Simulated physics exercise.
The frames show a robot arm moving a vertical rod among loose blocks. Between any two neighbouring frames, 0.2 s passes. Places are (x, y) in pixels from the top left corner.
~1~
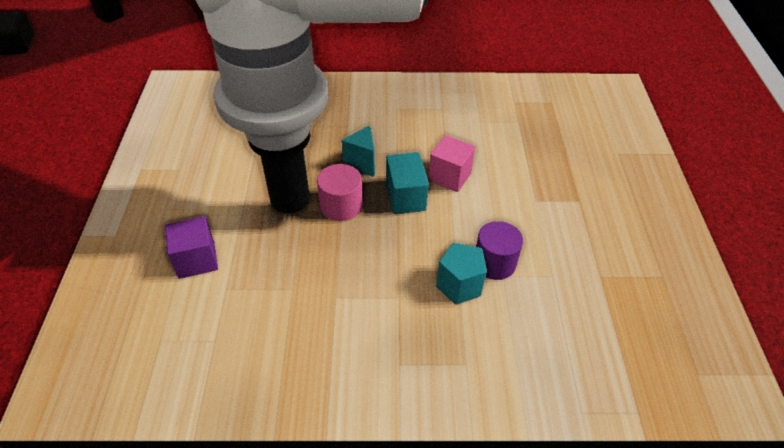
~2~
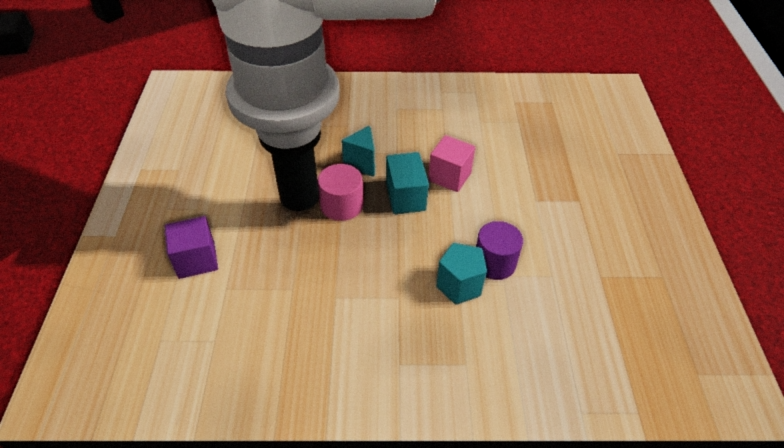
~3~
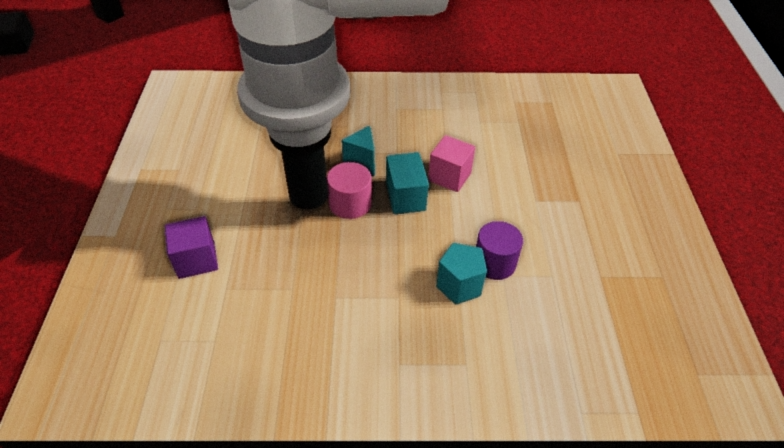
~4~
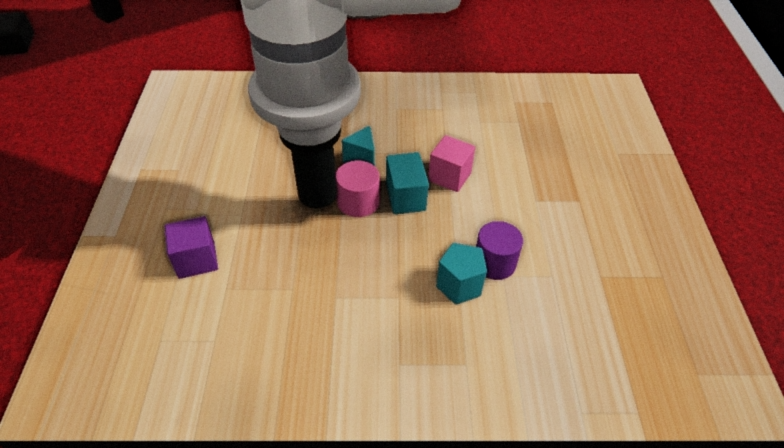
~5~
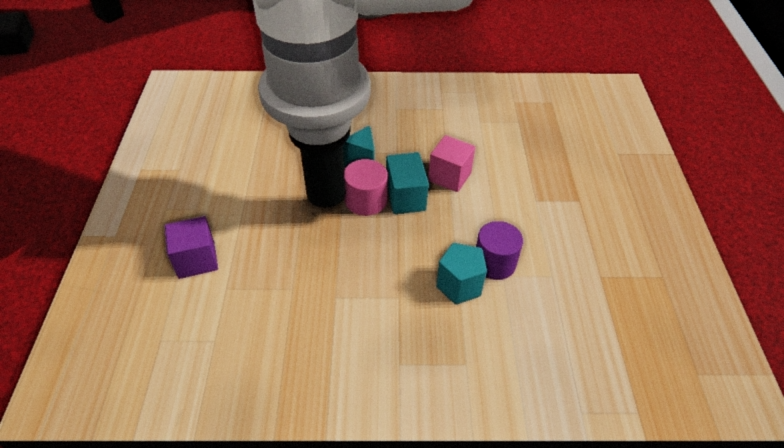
Robot arm moving a black rod rightward across a wooden table, nudging a pink cylinder right toward a teal block.
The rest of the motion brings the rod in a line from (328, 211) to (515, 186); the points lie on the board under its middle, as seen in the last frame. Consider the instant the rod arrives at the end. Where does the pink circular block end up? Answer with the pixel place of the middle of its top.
The centre of its top face lies at (529, 134).
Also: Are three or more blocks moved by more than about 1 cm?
Yes.
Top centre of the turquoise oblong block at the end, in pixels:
In the picture, that point is around (531, 109).
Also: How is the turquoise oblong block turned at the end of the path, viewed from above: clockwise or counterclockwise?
Looking down, my answer is that the turquoise oblong block rotates anticlockwise.
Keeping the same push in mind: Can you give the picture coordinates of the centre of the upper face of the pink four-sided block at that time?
At pixel (547, 93).
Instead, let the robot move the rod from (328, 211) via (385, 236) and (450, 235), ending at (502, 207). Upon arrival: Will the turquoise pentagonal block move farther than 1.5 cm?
I'd say no.
On the path given first. One third of the way, rod (393, 185); pink circular block (428, 160); turquoise oblong block (462, 149), turned 15° anticlockwise; pink four-sided block (491, 138), turned 35° clockwise.
Two thirds of the way, rod (457, 177); pink circular block (482, 146); turquoise oblong block (506, 127), turned 20° anticlockwise; pink four-sided block (532, 116), turned 30° clockwise.
At the end, rod (519, 169); turquoise three-sided block still; pink circular block (529, 134); turquoise oblong block (531, 109), turned 50° anticlockwise; pink four-sided block (547, 93).
